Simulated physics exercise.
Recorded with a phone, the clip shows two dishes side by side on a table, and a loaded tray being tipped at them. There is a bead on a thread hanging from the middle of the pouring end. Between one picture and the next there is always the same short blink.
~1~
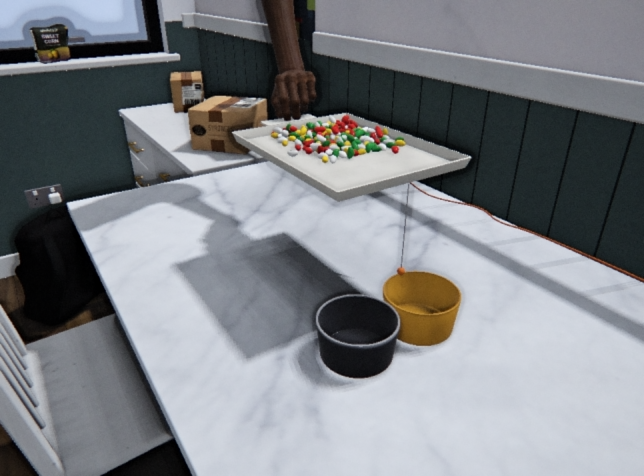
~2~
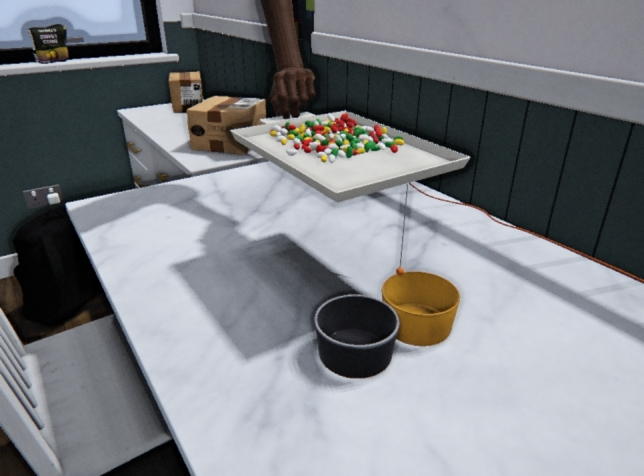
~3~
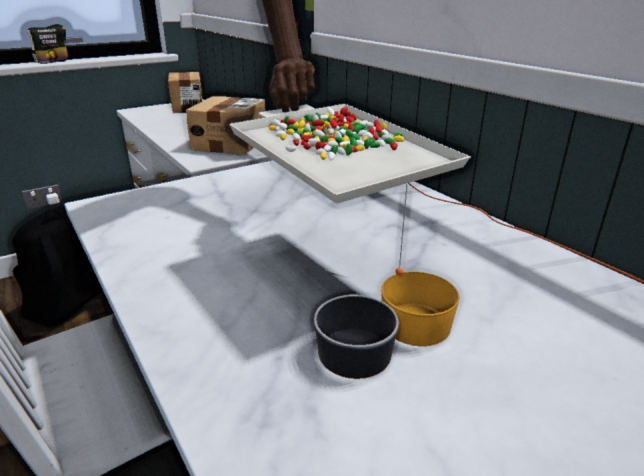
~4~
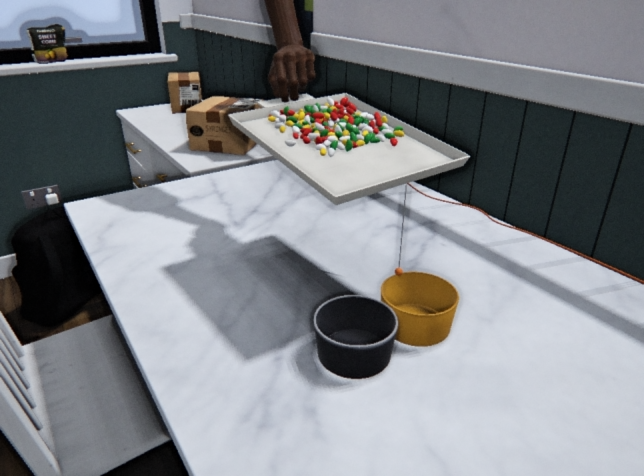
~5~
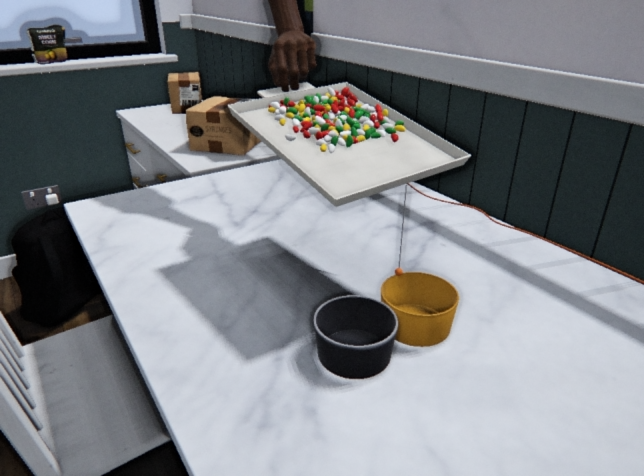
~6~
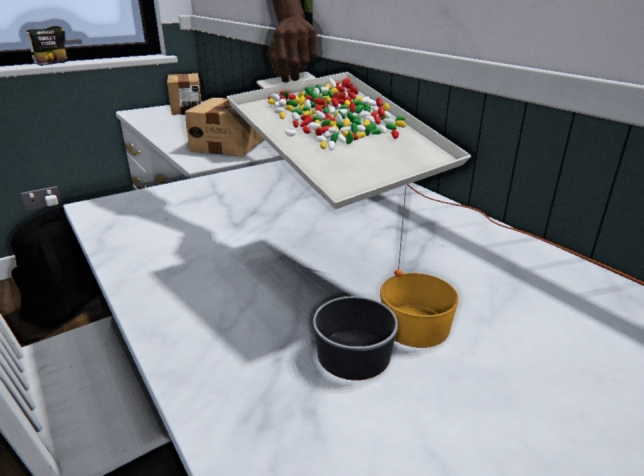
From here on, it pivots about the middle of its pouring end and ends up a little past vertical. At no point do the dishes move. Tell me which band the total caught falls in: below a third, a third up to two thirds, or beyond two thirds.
It falls beyond two thirds.
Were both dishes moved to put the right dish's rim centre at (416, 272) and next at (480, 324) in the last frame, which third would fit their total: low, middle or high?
Under a third; below one third.
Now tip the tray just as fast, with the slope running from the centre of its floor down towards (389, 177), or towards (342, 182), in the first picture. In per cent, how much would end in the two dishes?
50 and 60 per cent, in that order.
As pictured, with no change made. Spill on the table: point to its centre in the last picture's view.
Roughly pixel (429, 388).
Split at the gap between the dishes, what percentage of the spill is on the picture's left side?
It amounts to some 30 percent.
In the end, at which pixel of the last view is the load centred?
Centre at rest: Close to (368, 347).
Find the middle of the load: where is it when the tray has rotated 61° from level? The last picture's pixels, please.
About (373, 175).
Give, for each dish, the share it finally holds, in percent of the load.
Per hundred pieces, the left dish ends with about 60 and the right dish with about 30.
Shortly afterwards, tray tipped steeply; the bulk on the tray; a little in the left dish; only a few in the right dish; only a few outside both; a little in the air.
Next, tray tipped past a quarter turn; near a quarter on the tray; near a quarter in the left dish; a little in the right dish; a little outside both; near a third in the air.
Some moments later, tray tipped past a quarter turn; near half in the left dish; near a quarter in the right dish; near a quarter outside both.
In the end, tray tipped past a quarter turn; near half in the left dish; near a quarter in the right dish; near a quarter outside both.
